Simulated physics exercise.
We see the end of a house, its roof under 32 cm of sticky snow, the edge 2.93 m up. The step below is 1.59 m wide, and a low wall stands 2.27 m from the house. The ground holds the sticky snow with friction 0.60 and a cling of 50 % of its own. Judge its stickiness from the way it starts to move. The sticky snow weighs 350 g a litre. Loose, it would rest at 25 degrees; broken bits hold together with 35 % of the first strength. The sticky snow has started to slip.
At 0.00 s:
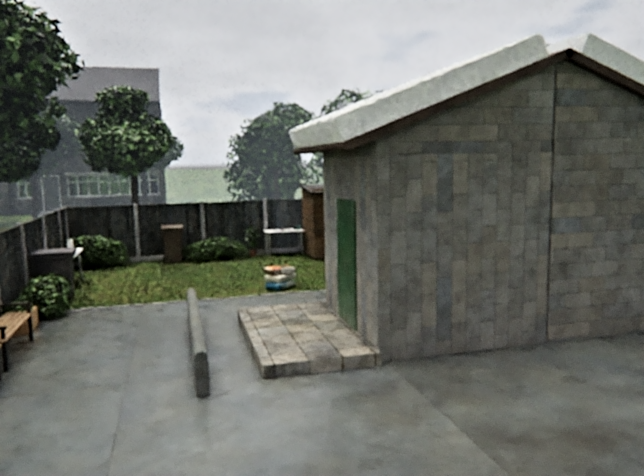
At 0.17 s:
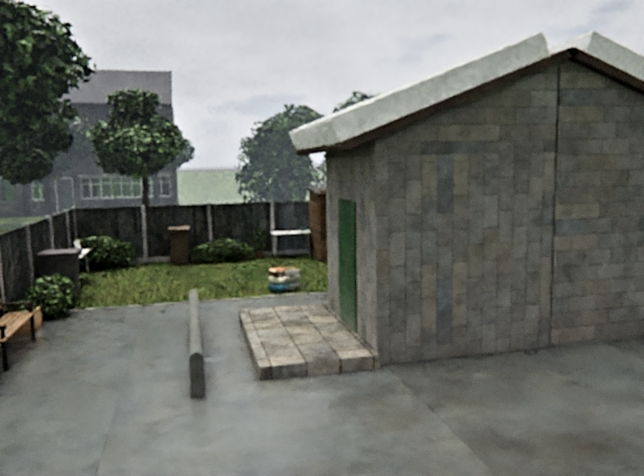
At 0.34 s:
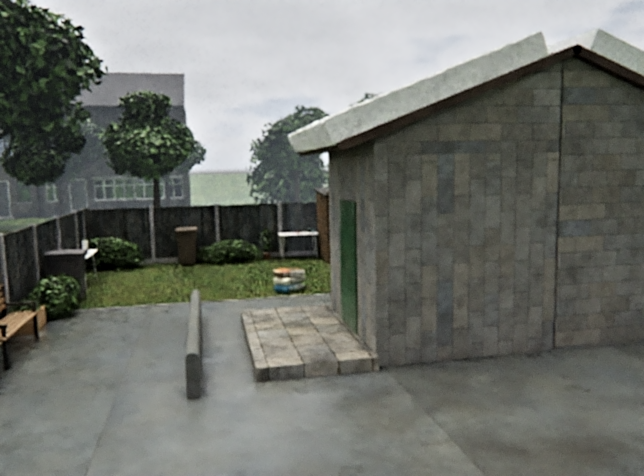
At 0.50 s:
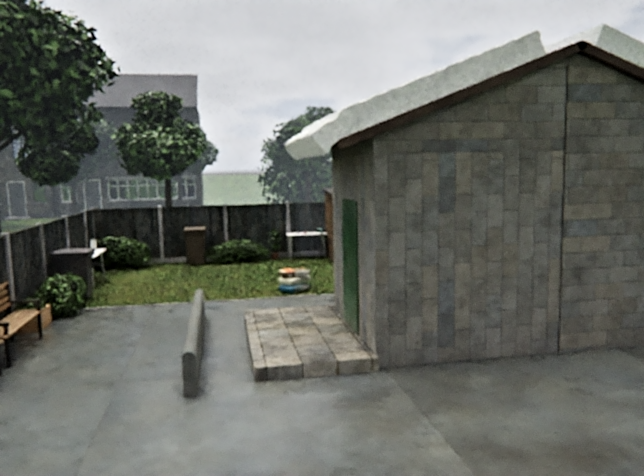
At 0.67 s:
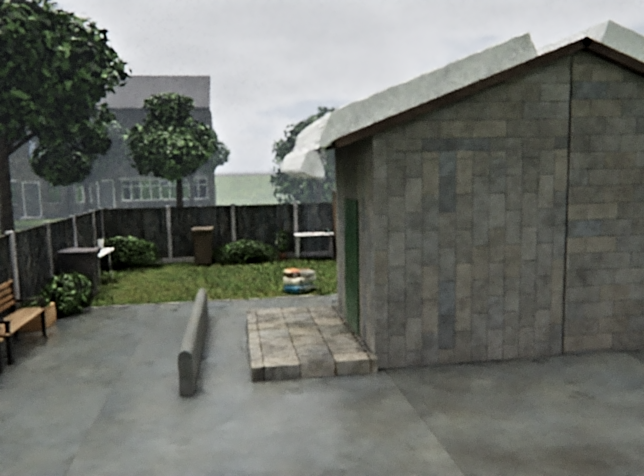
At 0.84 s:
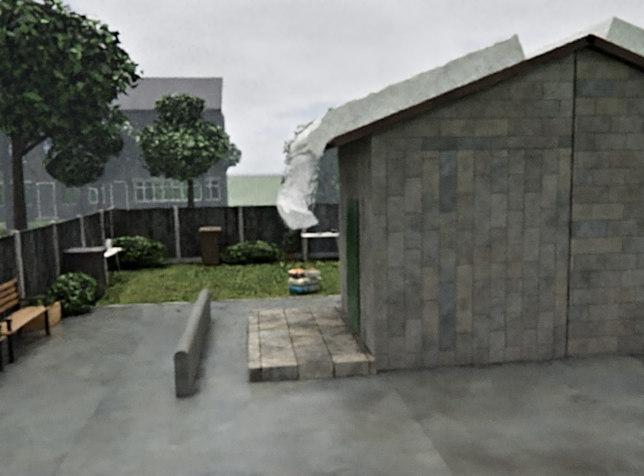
To begin with, a thick white layer of snow lies along the sloping roof of a grey block building beside a paved yard and small lawn. The layer slides slowly down to the left, pushing past the eaves, then its front end bends, cracks and droops beside the wall above the stone step.
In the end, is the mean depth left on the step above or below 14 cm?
Expect above 14 cm.
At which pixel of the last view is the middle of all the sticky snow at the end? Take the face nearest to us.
Near (207, 363).
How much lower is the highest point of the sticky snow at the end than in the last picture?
Roughly 3.5 m.
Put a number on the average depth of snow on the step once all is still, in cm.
Some 21 cm.
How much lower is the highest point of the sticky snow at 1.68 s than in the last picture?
About 0.6 m.
By 1.23 s, 77 % of the snow is still up on the roof and 23 % is falling or down.
By 1.68 s, 48 % of the snow is still up on the roof and 52 % is falling or down.
By 2.14 s, 6 % of the snow is still up on the roof and 94 % is falling or down.
By 2.60 s, none of the snow is still up on the roof and all is falling or down.
By 3.50 s, at the end, none of the snow is still up on the roof and the snow on the step is 21 cm deep on average.
